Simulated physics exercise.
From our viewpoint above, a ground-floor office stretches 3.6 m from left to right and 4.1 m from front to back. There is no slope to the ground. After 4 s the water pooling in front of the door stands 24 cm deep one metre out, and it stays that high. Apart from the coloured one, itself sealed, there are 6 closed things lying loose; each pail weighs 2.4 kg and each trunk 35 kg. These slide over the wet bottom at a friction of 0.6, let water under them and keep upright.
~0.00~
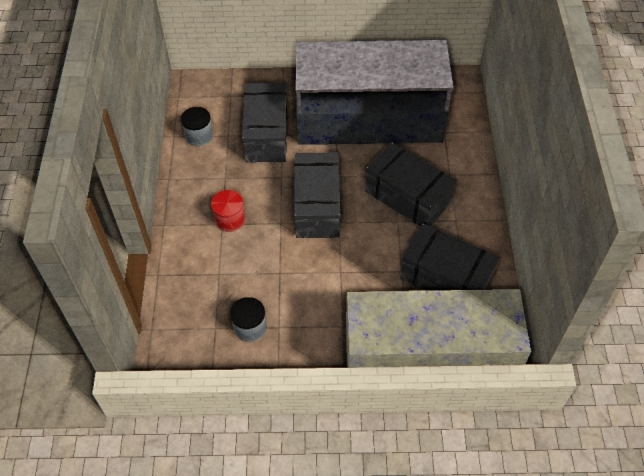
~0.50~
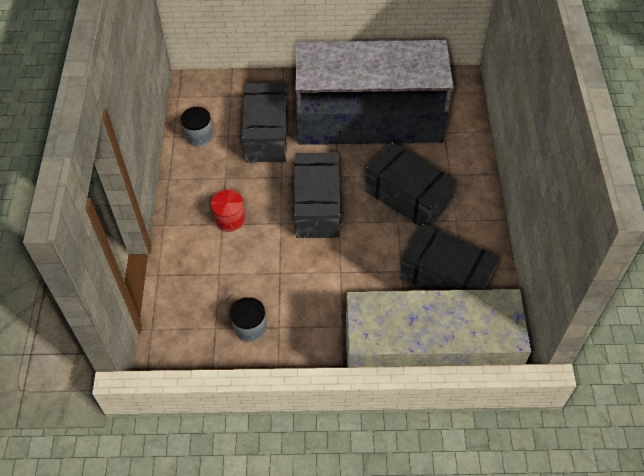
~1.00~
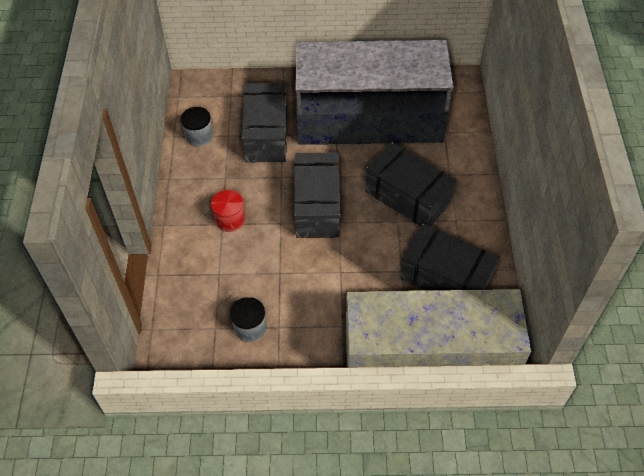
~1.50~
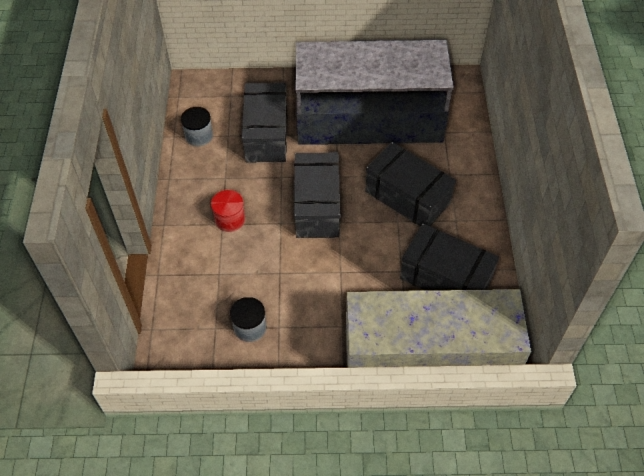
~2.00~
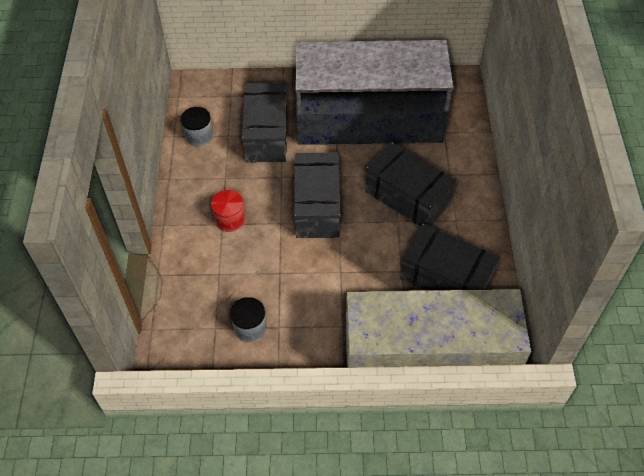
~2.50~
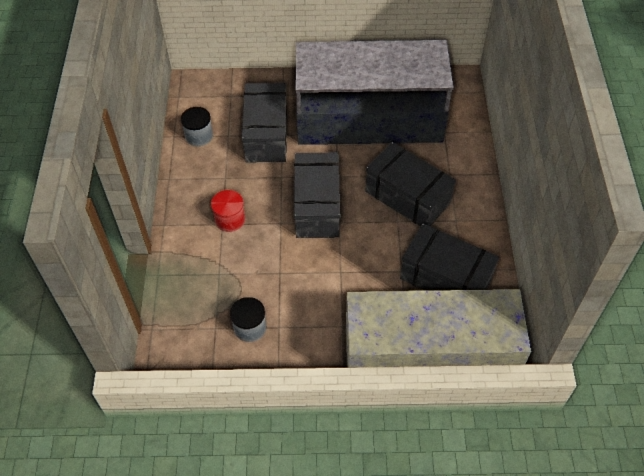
In a room seen from above, water spreads in from the left doorway while everything stays still.
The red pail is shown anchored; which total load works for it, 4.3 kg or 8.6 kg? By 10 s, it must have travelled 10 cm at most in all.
I think only the heavier option passes.
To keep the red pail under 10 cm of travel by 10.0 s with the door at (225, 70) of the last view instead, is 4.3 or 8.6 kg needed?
With that change, neither one suffices.
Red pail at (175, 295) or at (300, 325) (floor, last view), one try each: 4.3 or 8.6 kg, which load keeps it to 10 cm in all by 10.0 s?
In order, no load succeeds and no load succeeds.
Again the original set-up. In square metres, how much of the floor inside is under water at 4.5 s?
Near 5.5 m2 in all.
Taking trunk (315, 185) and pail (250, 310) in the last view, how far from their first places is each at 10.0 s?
One is off by 0 cm, the other by 250 cm, in the order asked.
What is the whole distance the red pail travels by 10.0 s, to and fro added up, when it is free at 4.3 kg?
Roughly 140 cm.
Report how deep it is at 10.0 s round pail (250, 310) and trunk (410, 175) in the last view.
Some 14 cm at the first, some 10 cm at the second.
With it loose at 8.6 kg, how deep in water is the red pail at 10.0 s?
Around 6 cm.
After 3.5 s the red pail would be 0 cm from its start with 4.3 kg and 0 cm from its start with 8.6 kg; 2 cm of water round it then.
After 4.5 s the red pail would be 10 cm from its start with 4.3 kg and 0 cm from its start with 8.6 kg; 4 cm of water round it then.
After 7.0 s the red pail would be 61 cm from its start with 4.3 kg and 0 cm from its start with 8.6 kg; 5 cm of water round it then.
After 10.0 s the red pail would be 81 cm from its start with 4.3 kg and 0 cm from its start with 8.6 kg; 6 cm of water round it then.
